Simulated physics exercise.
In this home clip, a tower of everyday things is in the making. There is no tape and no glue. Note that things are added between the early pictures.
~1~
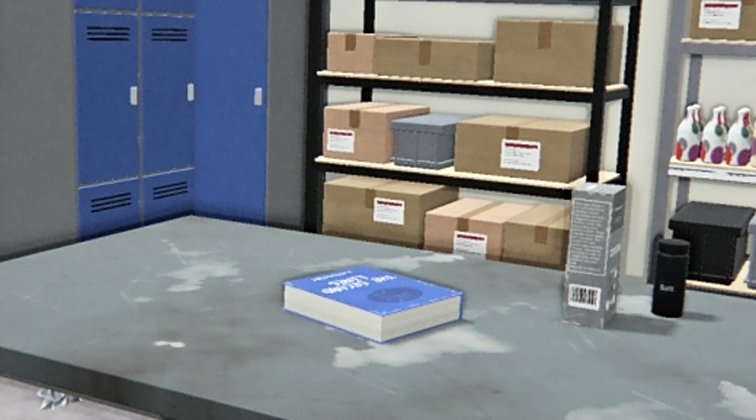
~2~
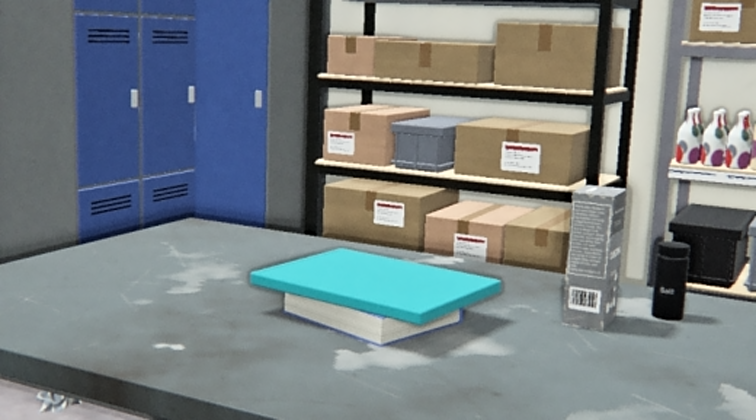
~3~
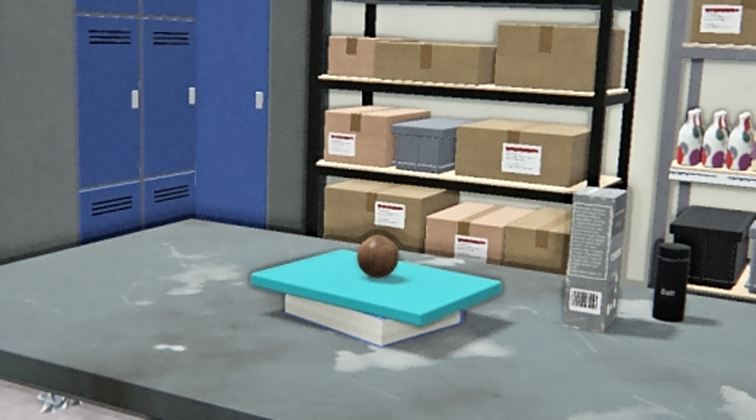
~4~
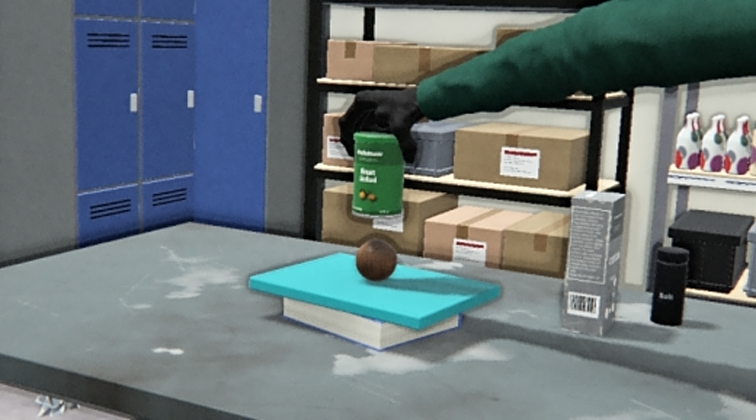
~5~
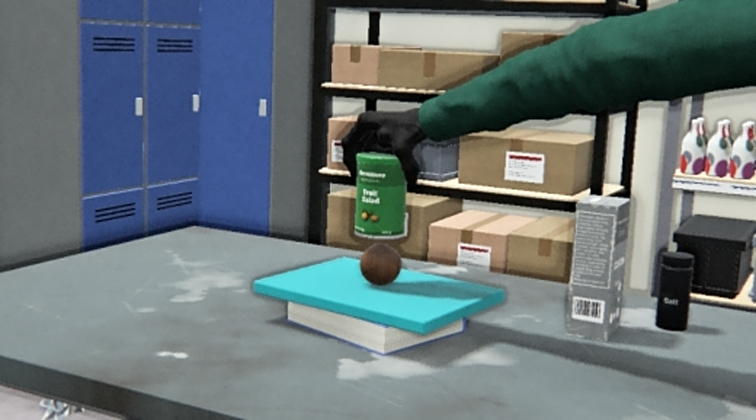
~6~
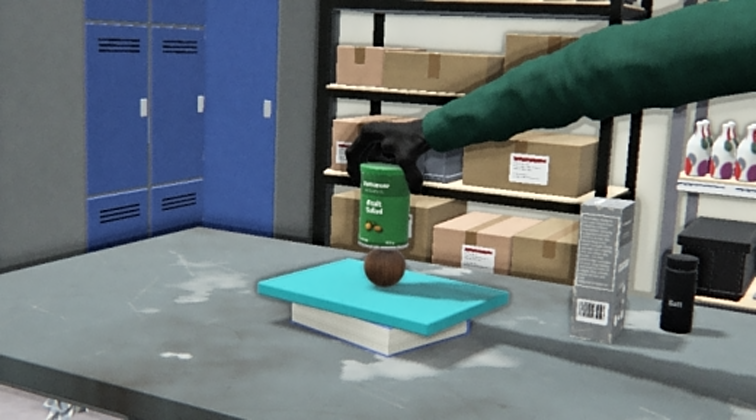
A black-gloved hand in a green sleeve reaches from the right, lowering a green tin onto a small brown ball on a turquoise slab. The slab and then the ball appear on a blue book on a grey table, with a grey carton and black shaker at right, seen from slightly above before blue lockers and shelved boxes. The camera shifts slightly as the tin descends.
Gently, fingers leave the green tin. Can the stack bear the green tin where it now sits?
No.
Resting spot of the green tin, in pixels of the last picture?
Roughly at pixel (197, 273).
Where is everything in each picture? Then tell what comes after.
In the first picture, the last thing is not in view yet; blue book (372, 301).
In the second picture, the last thing is not in view yet; grey carton (595, 256).
In the third picture, the last thing is not in view yet; black shaker (671, 282).
The fourth picture shows still above its spot; green tin (379, 175); brown onion (376, 260).
The fifth picture shows still above its spot; green tin (381, 195); turquoise tray (379, 291).
The sixth picture shows in place under the hand; green tin (385, 205).
Then, 0.60 s after the last picture, green tin now fallen.
Then, 1.00 s after the last picture, things are still on the move.
At rest, fallen, green tin; the other 5 in place. Seen from the same camera at the end, green tin near (196, 272). The pile loses its balance.
